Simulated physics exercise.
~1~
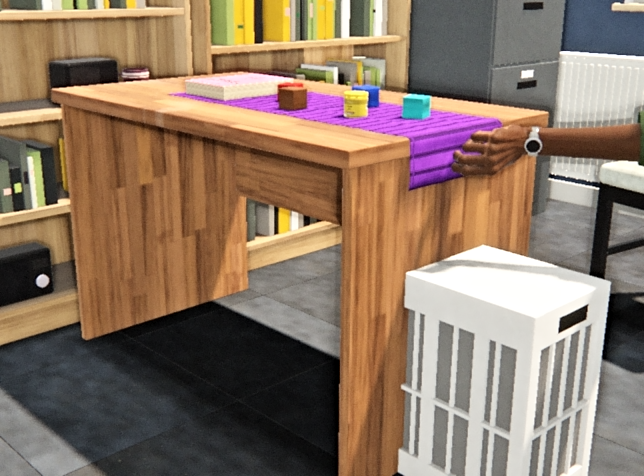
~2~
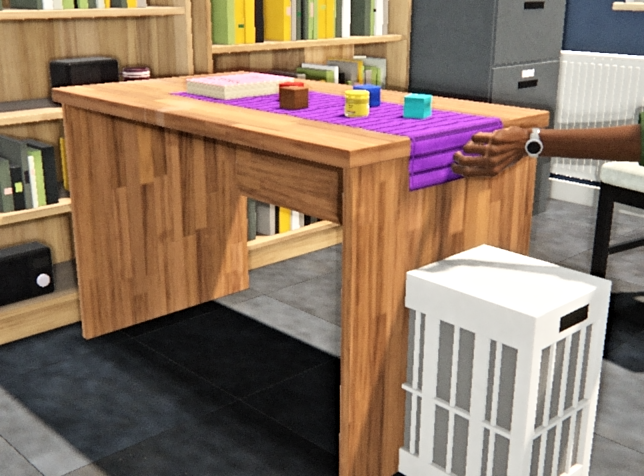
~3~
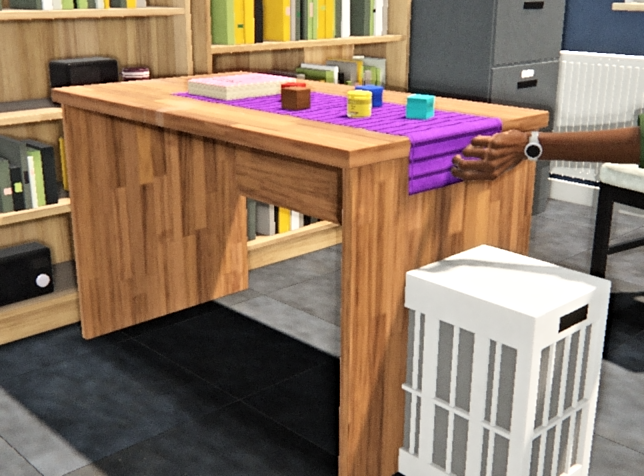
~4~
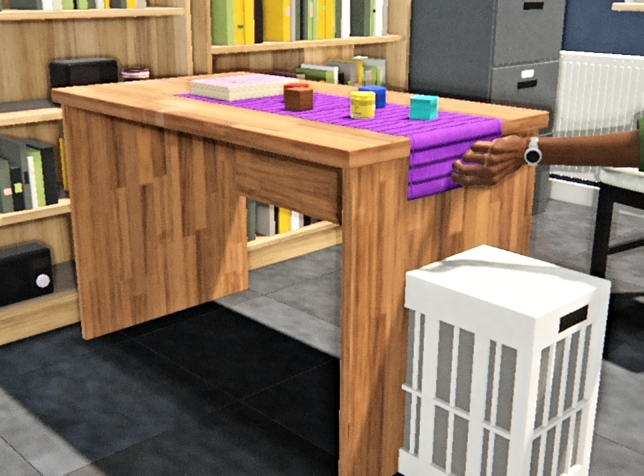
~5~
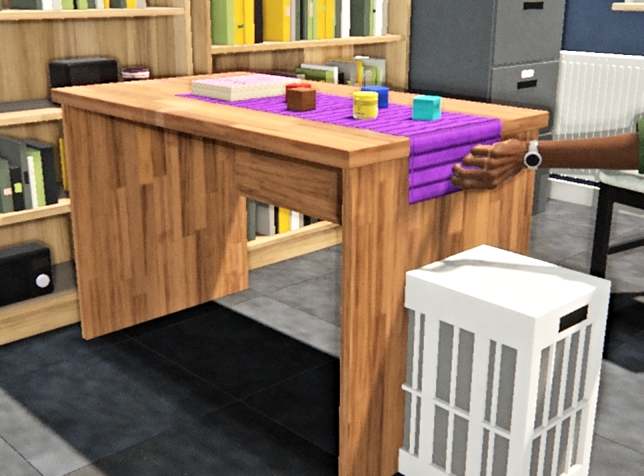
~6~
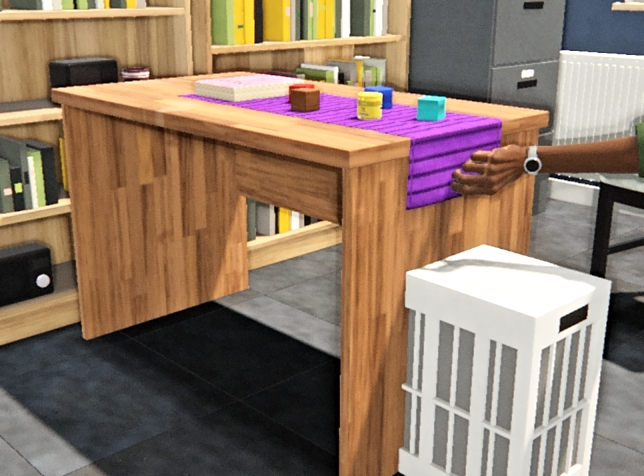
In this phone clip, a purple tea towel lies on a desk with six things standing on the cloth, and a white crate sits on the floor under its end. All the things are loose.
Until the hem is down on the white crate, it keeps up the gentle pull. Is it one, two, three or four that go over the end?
It is one.
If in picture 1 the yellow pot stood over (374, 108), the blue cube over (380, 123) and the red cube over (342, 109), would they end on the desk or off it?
Watch the yellow pot hang on, the blue cube go down and the red cube hang on.
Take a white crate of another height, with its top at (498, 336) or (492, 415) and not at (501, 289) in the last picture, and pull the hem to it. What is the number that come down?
First height: 2; second height: 4.
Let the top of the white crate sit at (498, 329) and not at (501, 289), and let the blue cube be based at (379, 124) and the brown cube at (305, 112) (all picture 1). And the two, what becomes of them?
The blue cube is lost; the brown cube stays aboard.
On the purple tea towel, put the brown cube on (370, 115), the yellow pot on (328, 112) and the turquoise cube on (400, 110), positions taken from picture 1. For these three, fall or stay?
Brown cube kept, yellow pot kept, turquoise cube kept.
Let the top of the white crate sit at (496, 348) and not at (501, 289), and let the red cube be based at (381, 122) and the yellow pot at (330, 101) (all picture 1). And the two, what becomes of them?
Observed: Red cube departs; yellow pot remains seated.
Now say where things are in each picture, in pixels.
The first picture shows hem (408, 191); turquoise cube (417, 96); yellow pot (356, 92); blue cube (366, 87); brown cube (293, 88); red cube (290, 84); top of the crate (501, 290).
The second picture shows hem (409, 191); turquoise cube (418, 96).
The third picture shows hem (408, 195); yellow pot (359, 92).
The fourth picture shows hem (407, 201); blue cube (372, 88); top of the crate (501, 289).
The fifth picture shows hem (409, 205); brown cube (301, 89).
The sixth picture shows hem (405, 210); turquoise cube (432, 98); yellow pot (370, 94); blue cube (379, 88); brown cube (305, 89); red cube (302, 85).
A little later, hem near (454, 234); all still up.
Next, hem on the crate; turquoise cube gone.
When it is over, hem on the crate; turquoise cube gone. The desk loses one.
